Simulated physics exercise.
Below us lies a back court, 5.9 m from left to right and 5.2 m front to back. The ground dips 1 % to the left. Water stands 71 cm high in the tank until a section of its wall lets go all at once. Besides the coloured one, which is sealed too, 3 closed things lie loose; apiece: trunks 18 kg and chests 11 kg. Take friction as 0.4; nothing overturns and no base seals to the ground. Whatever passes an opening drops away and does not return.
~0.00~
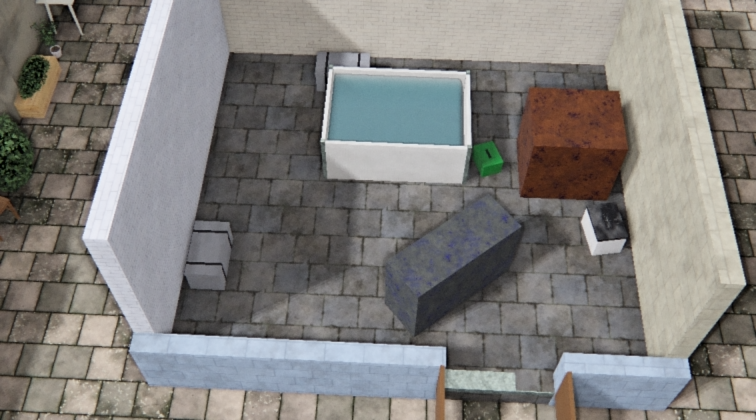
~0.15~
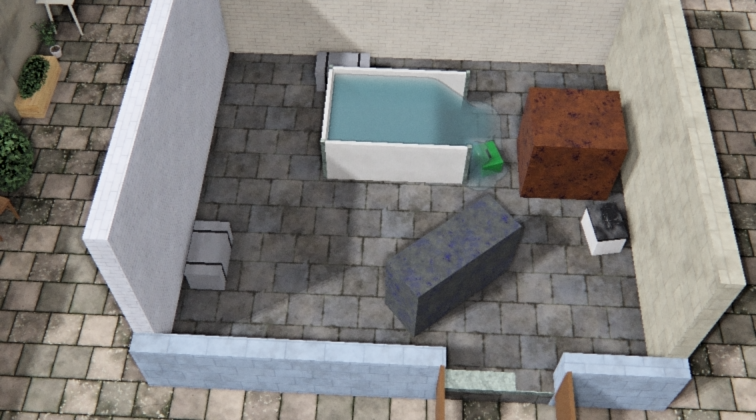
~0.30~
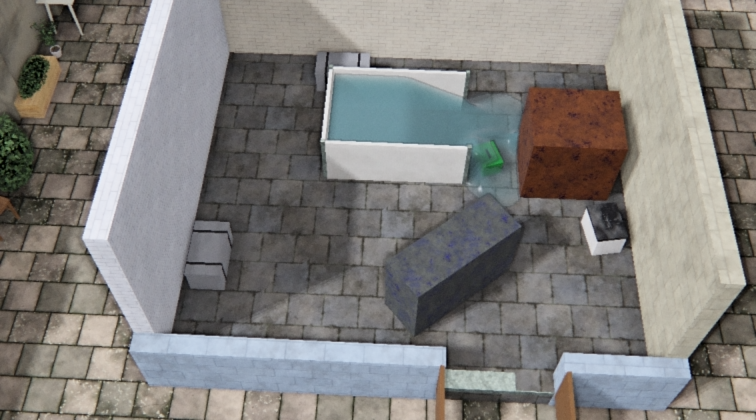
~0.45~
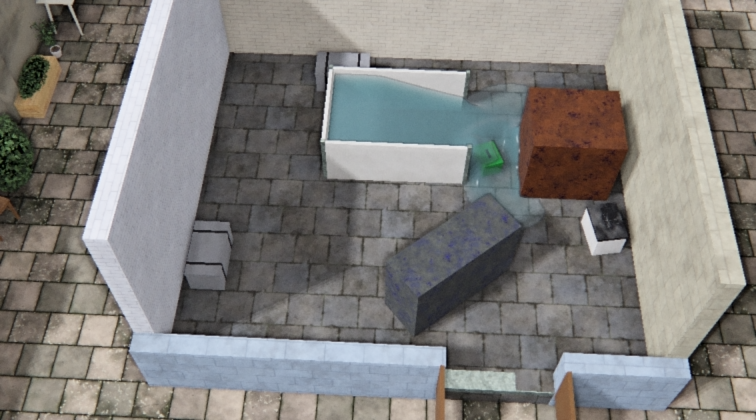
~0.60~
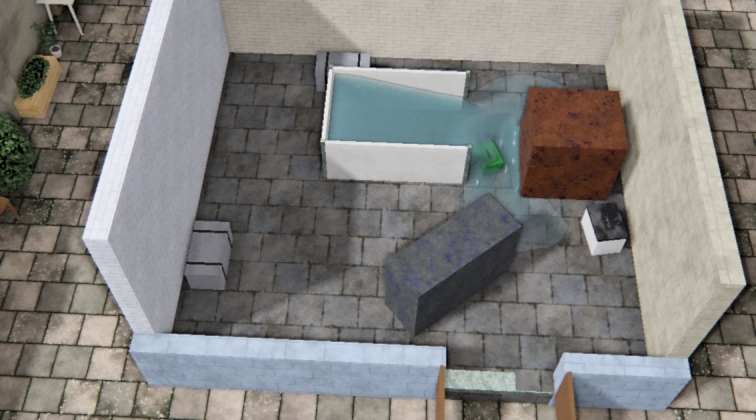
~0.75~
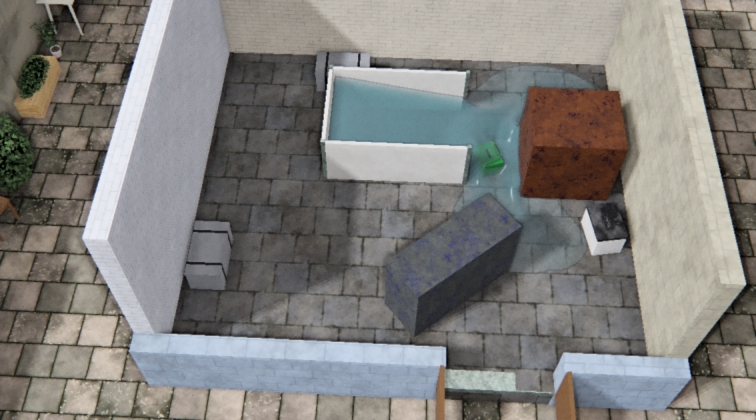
The clip opens on a walled, paved court where a white tank stands full of water beside a small green container. Water pours from the tank's right side, surrounds the container and reaches the rusty block, then spreads behind it and past the dark block, while the loose containers stay put.
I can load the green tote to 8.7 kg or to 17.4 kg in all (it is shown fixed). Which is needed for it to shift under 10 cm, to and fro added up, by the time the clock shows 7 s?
For it, neither weight holds it.
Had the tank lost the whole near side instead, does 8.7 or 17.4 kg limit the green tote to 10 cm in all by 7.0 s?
Then the smaller load will do.
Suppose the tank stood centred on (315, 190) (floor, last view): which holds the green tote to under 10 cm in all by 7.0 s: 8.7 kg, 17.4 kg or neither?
In that case neither load is enough.
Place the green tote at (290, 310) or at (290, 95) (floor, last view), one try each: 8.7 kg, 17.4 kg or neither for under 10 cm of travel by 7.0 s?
In turn: Only the larger holds; neither is enough.
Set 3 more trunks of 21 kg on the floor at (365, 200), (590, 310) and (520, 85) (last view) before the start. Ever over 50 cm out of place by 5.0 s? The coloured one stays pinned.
In turn: Under, past it, past it.
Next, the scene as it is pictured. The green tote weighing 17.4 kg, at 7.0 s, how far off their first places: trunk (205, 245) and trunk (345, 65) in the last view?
In that order: 20 cm, 140 cm.
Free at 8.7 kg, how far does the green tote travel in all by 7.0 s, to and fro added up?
About 800 cm.
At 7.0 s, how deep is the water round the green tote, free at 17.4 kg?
About 3 cm.
After 1.4 s the green tote would be 161 cm from its start with 8.7 kg and 130 cm from its start with 17.4 kg; 13 cm of water round it then.
After 3.1 s the green tote would be 295 cm from its start with 8.7 kg and 290 cm from its start with 17.4 kg; 16 cm of water round it then.
After 4.9 s the green tote would be 311 cm from its start with 8.7 kg and 288 cm from its start with 17.4 kg; 10 cm of water round it then.
After 7.0 s the green tote would be 356 cm from its start with 8.7 kg and 297 cm from its start with 17.4 kg; 3 cm of water round it then.
